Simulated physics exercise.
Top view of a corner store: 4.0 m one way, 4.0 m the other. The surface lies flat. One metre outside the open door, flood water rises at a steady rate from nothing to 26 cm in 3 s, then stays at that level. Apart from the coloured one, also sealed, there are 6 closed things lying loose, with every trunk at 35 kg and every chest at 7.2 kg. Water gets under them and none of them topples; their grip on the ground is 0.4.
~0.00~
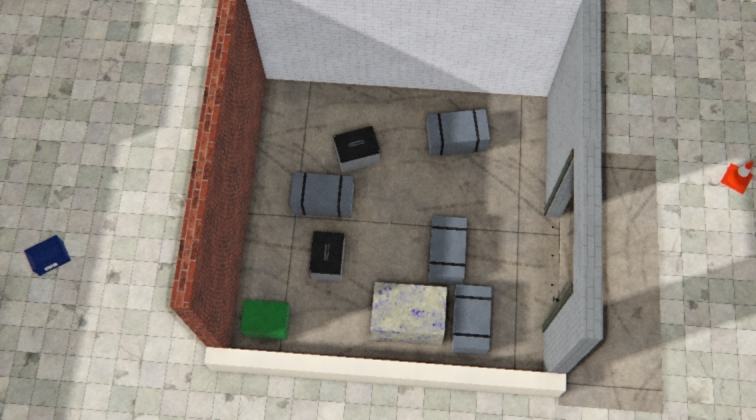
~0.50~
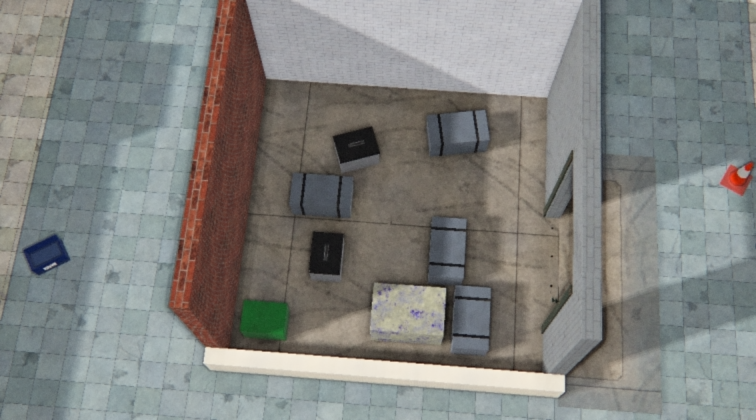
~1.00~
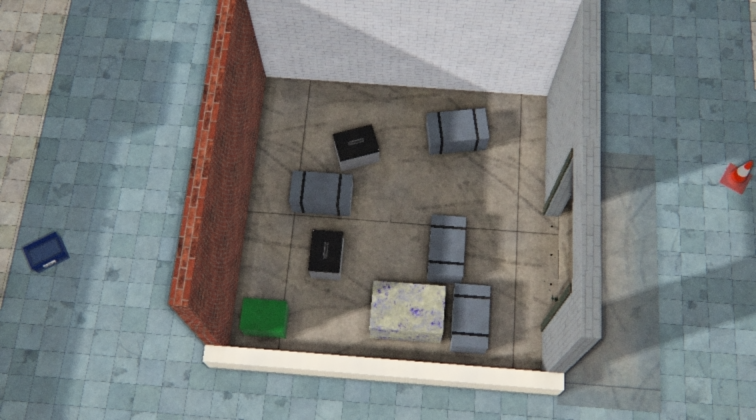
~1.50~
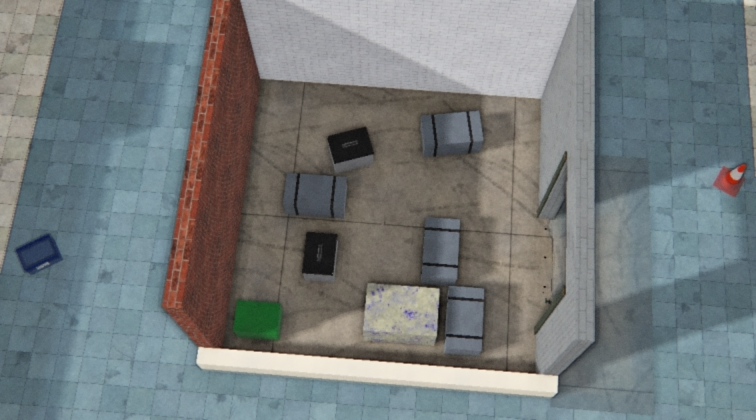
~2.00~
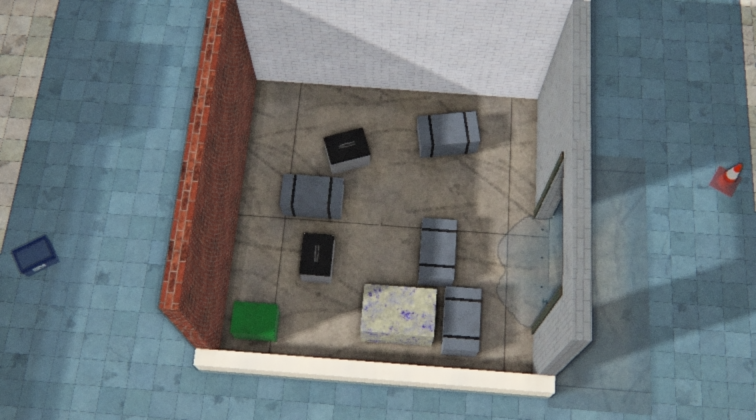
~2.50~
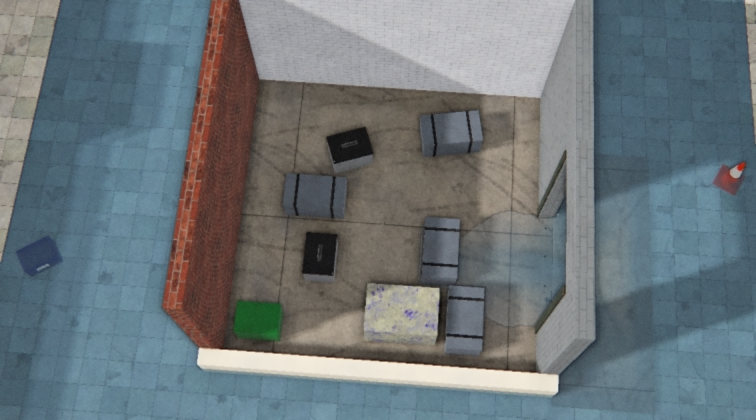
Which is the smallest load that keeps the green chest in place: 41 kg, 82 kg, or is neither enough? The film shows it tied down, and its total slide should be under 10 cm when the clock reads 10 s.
My call: It requires the heavier amount.
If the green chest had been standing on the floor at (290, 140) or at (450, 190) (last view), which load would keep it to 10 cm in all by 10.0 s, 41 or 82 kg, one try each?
Well, at the first spot you need the heavier weight, and at the second either weight will do.
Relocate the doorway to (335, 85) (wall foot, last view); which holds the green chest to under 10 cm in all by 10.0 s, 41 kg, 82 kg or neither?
Moved there, the heavy choice alone works.
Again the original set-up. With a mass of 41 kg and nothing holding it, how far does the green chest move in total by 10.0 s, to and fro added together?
Roughly 80 cm.
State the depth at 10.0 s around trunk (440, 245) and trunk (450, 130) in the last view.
First about 18 cm, second about 9 cm.
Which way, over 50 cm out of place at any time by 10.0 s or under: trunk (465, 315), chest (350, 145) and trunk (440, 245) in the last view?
Listed order gives within limit, above limit, above limit.
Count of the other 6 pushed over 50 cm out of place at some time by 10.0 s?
I count 4 of them.
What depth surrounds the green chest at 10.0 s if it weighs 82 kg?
Something like 16 centimetres.
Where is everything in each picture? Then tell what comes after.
The first frame shows the green chest at (264, 317) rests on the ground; 0.0 m2 under water; 0 of 7 have shifted.
The second frame shows the green chest at (264, 317), on the bottom; water covers 0.0 m2; 0 of 7 have shifted.
The third frame shows the green chest at (263, 315), on the bottom; water covers 0.0 m2; 0 of 7 have shifted.
The fourth frame shows the green chest at (257, 317) rests on the ground; 0.0 m2 under water; 0 of 7 have shifted.
The fifth frame shows the green chest at (254, 318), on the bottom; water covers 0.5 m2; 0 of 7 have shifted.
The sixth frame shows the green chest at (257, 318), on the bottom; water covers 1.4 m2; 0 of 7 have shifted.
After 3.5 s the green chest would be 0 cm from its start with 41 kg and 0 cm from its start with 82 kg; 0 cm of water round it then.
After 4.5 s the green chest would be 0 cm from its start with 41 kg and 0 cm from its start with 82 kg; 1 cm of water round it then.
After 7.0 s the green chest would be 0 cm from its start with 41 kg and 0 cm from its start with 82 kg; 13 cm of water round it then.
After 10.0 s the green chest would be 82 cm from its start with 41 kg and 0 cm from its start with 82 kg; 16 cm of water round it then.
